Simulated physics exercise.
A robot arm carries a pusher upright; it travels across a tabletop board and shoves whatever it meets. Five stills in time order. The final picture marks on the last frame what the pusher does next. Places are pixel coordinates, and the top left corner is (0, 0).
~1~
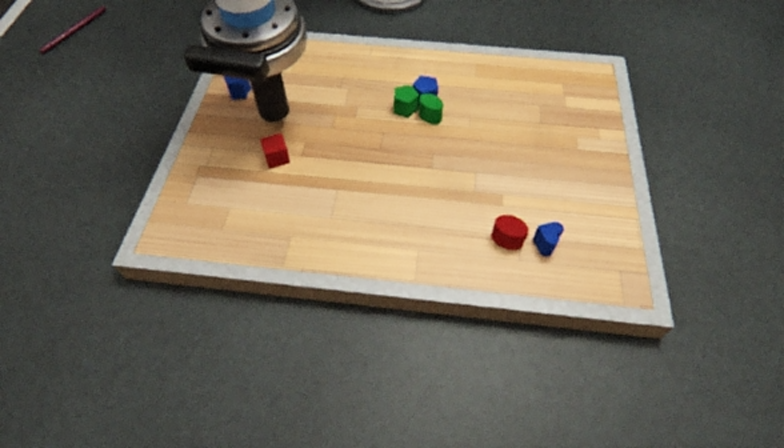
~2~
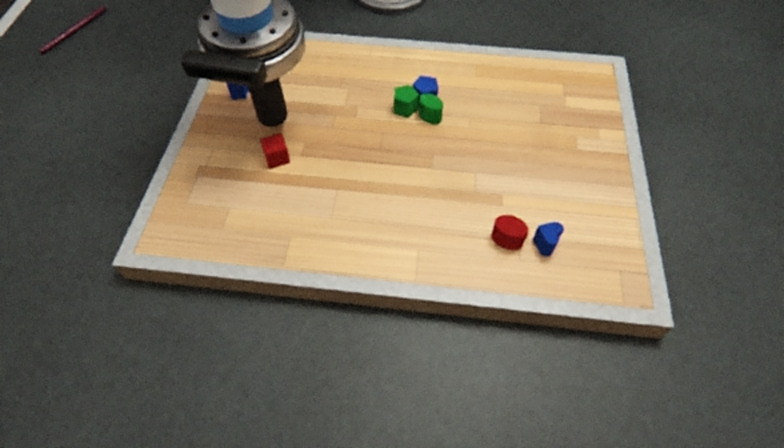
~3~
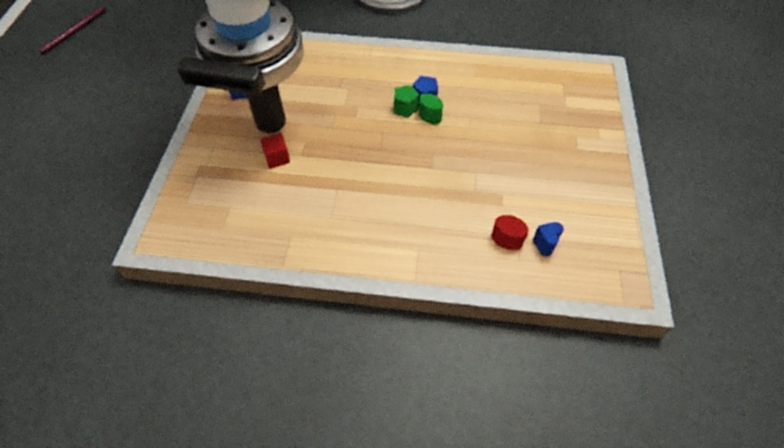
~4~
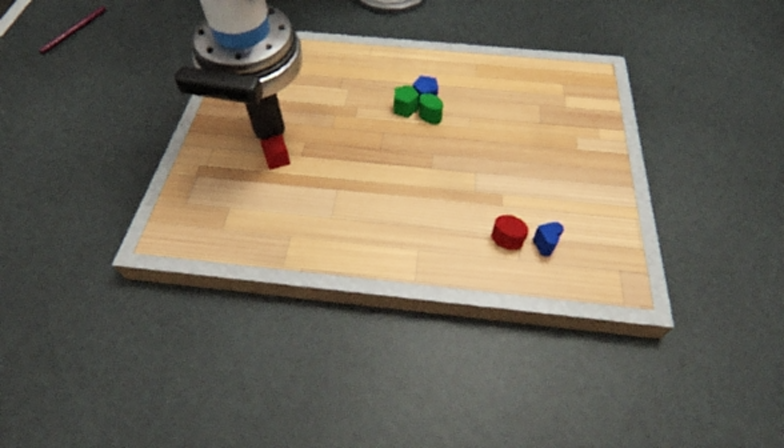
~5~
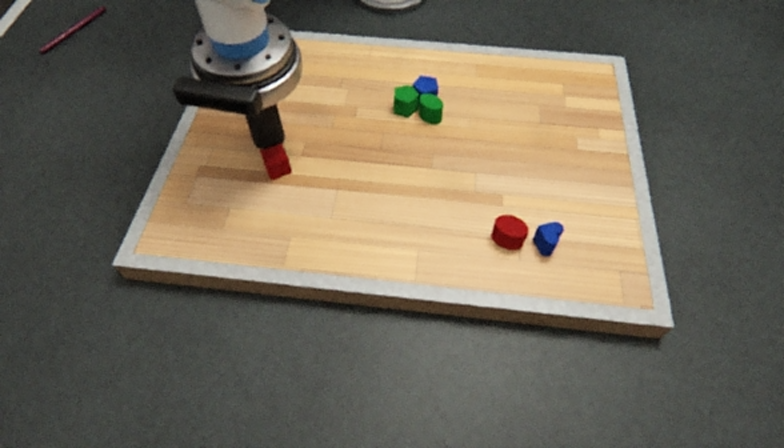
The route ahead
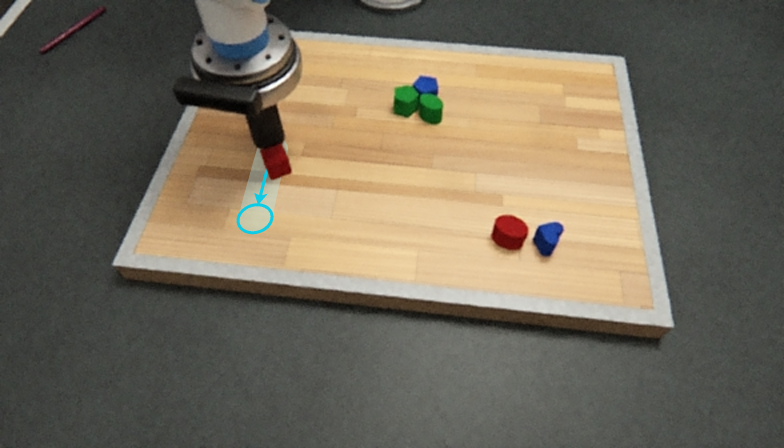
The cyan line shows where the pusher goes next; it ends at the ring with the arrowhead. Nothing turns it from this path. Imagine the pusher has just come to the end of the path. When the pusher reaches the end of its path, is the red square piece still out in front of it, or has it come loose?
I'd say it has come free.
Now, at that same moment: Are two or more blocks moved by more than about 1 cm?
The answer is no.
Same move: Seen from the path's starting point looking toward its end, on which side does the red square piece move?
Its shift is leftward.
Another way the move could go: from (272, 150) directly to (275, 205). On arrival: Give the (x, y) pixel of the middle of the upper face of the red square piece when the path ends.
If I read the scene right, the answer is (281, 212).
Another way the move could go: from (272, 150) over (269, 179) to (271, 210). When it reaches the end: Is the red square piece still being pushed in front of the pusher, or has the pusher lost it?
My guess is it keeps its place ahead of the pusher.
Path on the board, in a line from (272, 150) to (255, 218).
On the path given first. One third of the way, pusher at (263, 162); red square piece at (275, 176), turned 20° anticlockwise.
Two thirds of the way, pusher at (257, 184); red square piece at (279, 191), turned 45° anticlockwise.
At the end, pusher at (251, 209); red square piece at (282, 195), turned 60° anticlockwise.
